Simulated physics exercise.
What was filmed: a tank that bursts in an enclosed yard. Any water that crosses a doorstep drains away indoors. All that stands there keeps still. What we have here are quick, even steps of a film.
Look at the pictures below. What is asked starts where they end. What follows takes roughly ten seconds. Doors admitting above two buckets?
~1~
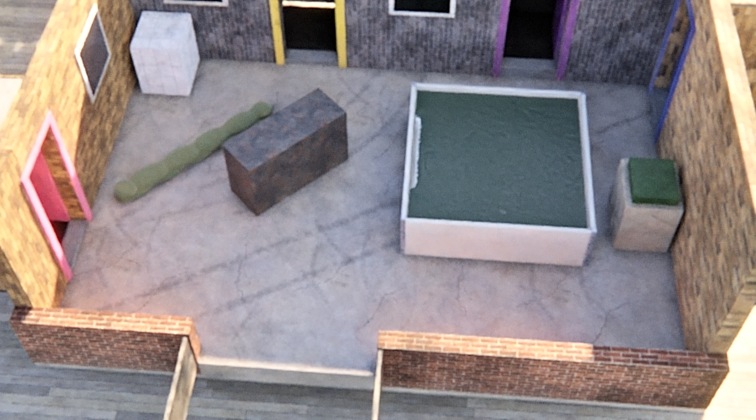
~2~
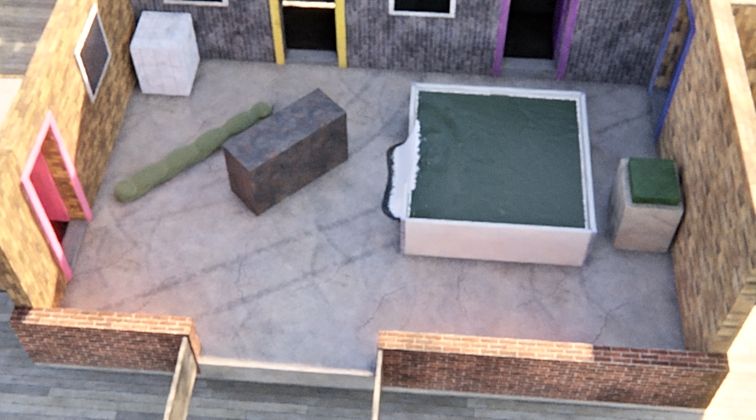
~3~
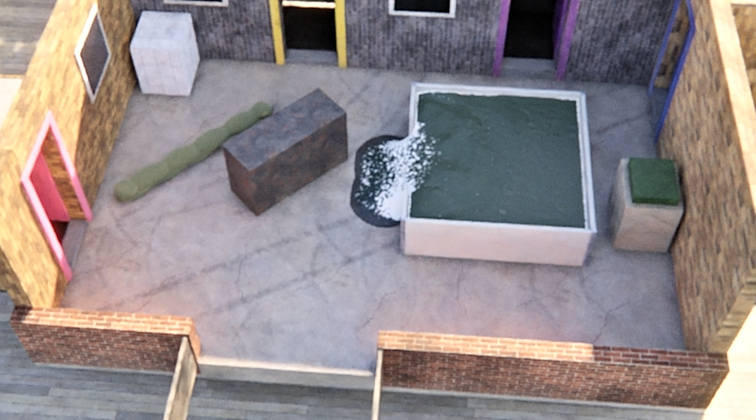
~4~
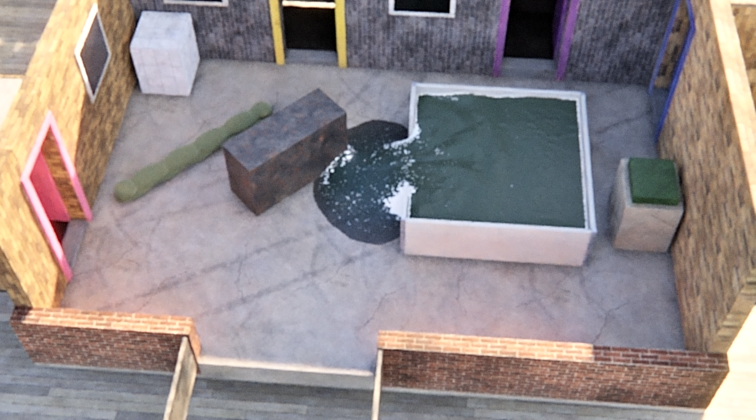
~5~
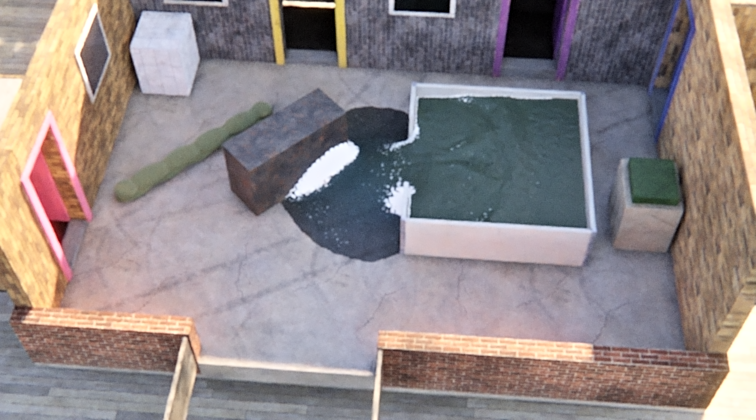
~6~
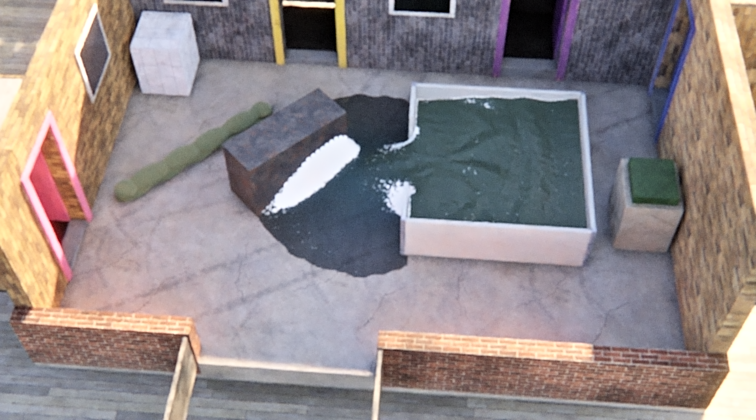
My prediction: The yellow door goes beyond what's allowed there; the pink door goes beyond what's allowed there; the purple door stays inside what's allowed there; the blue door stays inside what's allowed there.
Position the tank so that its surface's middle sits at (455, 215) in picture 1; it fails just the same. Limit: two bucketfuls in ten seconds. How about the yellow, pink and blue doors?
Log: Yellow door misses the mark; pink door breaks the limit; blue door misses the mark.
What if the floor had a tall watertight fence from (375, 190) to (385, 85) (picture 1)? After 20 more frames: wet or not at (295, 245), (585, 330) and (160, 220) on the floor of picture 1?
Log, spots one to three: Swamped; spared; swamped.
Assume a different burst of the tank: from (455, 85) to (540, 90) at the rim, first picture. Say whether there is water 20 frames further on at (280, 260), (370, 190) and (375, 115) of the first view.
In turn: Untouched, then inundated, then inundated.
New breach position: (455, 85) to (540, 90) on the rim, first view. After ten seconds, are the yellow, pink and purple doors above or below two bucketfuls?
Here's how it plays out: Yellow fails to reach the limit, pink fails to reach the limit, and purple surpasses the limit.
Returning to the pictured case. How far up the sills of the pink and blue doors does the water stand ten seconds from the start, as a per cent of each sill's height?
Approx. 140 % then 60 %.
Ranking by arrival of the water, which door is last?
The door marked blue.
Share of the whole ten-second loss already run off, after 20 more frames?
Result, approximate: 35 per cent.
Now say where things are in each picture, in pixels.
Still water in the tank at (498, 157), in the first picture.
The front is at (400, 147), out from the gap at (410, 173), in the second picture.
The front is at (377, 143), out from the gap at (410, 174), in the third picture.
Water pours out at (410, 174) and has run to (319, 188), in the fourth picture.
Water pours out at (410, 174) and has run to (288, 202), in the fifth picture.
The front is at (264, 217), out from the gap at (410, 173), in the sixth picture.
A moment on, water covers 25 % of the floor; the yellow door wet at the sill, nothing in, the pink door not reached, the purple door not reached, the blue door not reached.
Next, water covers 40 % of the floor; the yellow door over two buckets in, the pink door not reached, the purple door not reached, the blue door not reached.
Then, water covers 55 % of the floor; the yellow door far over two buckets in, the pink door under two buckets in, the purple door wet at the sill, nothing in, the blue door not reached.
Later, water covers 70 % of the floor; the yellow door far over two buckets in, the pink door over two buckets in, the purple door wet at the sill, nothing in, the blue door wet at the sill, nothing in.
In the end, water covers 70 % of the floor; the yellow door far over two buckets in, the pink door over two buckets in, the purple door wet at the sill, nothing in, the blue door wet at the sill, nothing in.
